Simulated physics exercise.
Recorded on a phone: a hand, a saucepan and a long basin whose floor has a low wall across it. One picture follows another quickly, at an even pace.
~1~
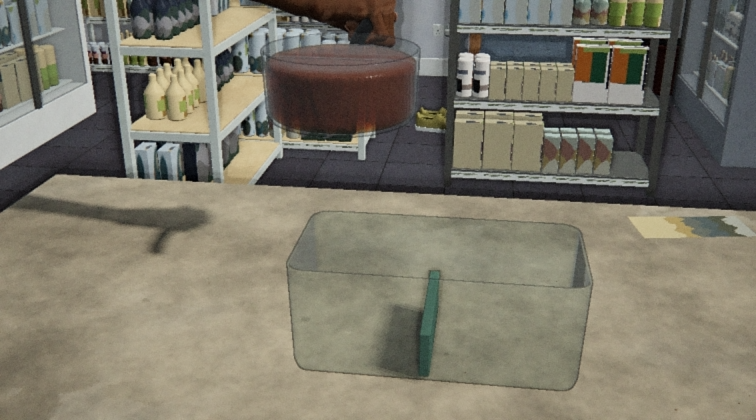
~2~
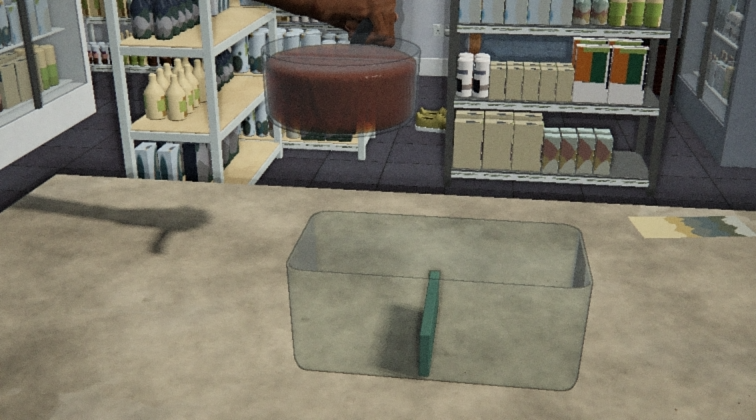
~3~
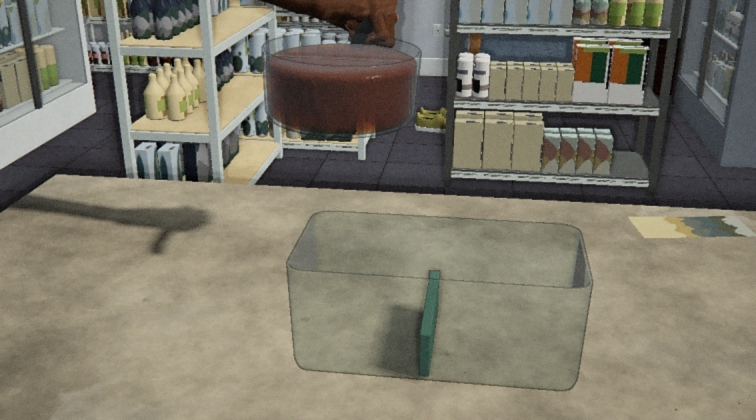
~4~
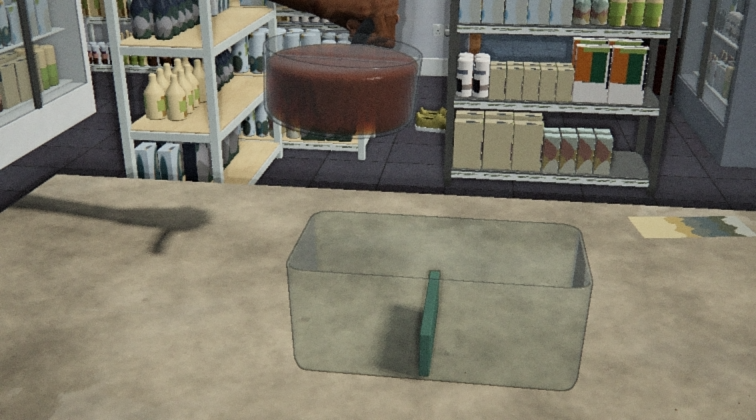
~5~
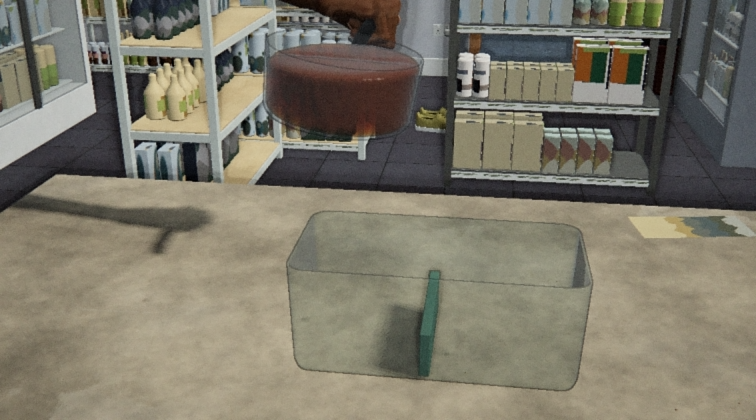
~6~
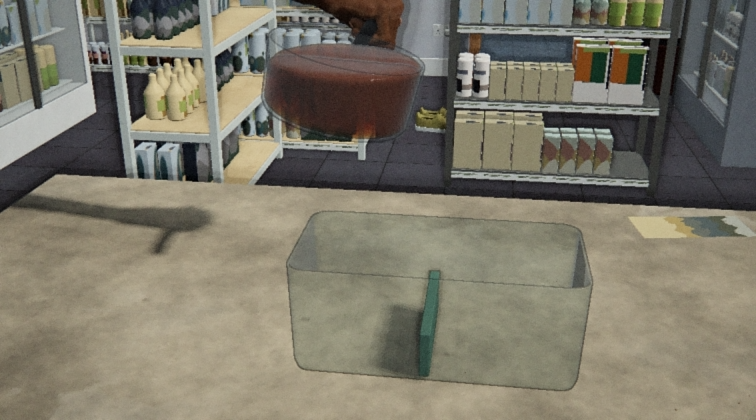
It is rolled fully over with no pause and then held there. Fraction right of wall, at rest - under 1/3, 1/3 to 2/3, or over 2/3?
Over 2/3.
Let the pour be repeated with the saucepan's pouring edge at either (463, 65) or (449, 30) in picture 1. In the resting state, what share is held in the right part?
Roughly 90 per cent, then roughly 90 per cent.
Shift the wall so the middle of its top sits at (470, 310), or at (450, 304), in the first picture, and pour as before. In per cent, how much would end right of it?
Result: 55 % first, 70 % second.
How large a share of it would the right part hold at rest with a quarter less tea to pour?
The share comes to some 75 parts in a hundred.
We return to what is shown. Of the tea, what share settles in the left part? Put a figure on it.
About 20 per cent.
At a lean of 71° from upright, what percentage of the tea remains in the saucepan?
Remaining share, estimated: 45 %.
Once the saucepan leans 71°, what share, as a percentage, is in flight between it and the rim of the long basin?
Somewhere around 40 per cent of it.
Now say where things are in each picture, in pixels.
In the first frame, it leans 0°; its right rim is at (419, 53); the tea meets the walls at (269, 56) and (417, 61); the long basin's rim runs from (301, 239) to (586, 256); the wall's top is at (430, 302).
In the second frame, it leans 1°; its right rim is at (419, 53); the tea meets the walls at (269, 56) and (417, 61).
In the third frame, it leans 2°; its right rim is at (420, 56); the tea meets the walls at (270, 55) and (417, 62).
In the fourth frame, it leans 5°; its right rim is at (421, 59); the tea meets the walls at (271, 55) and (418, 63).
In the fifth frame, it leans 8°; its right rim is at (422, 64); the tea meets the walls at (271, 54) and (420, 64).
In the sixth frame, it leans 12°; its right rim is at (423, 70); the tea meets the walls at (272, 56) and (422, 65).
A moment on, the tilt is 71° and 46 per cent is still to pour, 0 is left of the wall and 11 right of it.
Next, the tilt is 103° and 7 per cent is still to pour, 6 is left of the wall and 77 right of it.
Then the tilt is 106° and 0 per cent is still to pour, 17 is left of the wall and 80 right of it.
Later the tilt is 106° and 0 per cent is still to pour, 18 is left of the wall and 81 right of it.
Finally, 18 per cent lies left of the wall, 81 right of it and 1 outside.
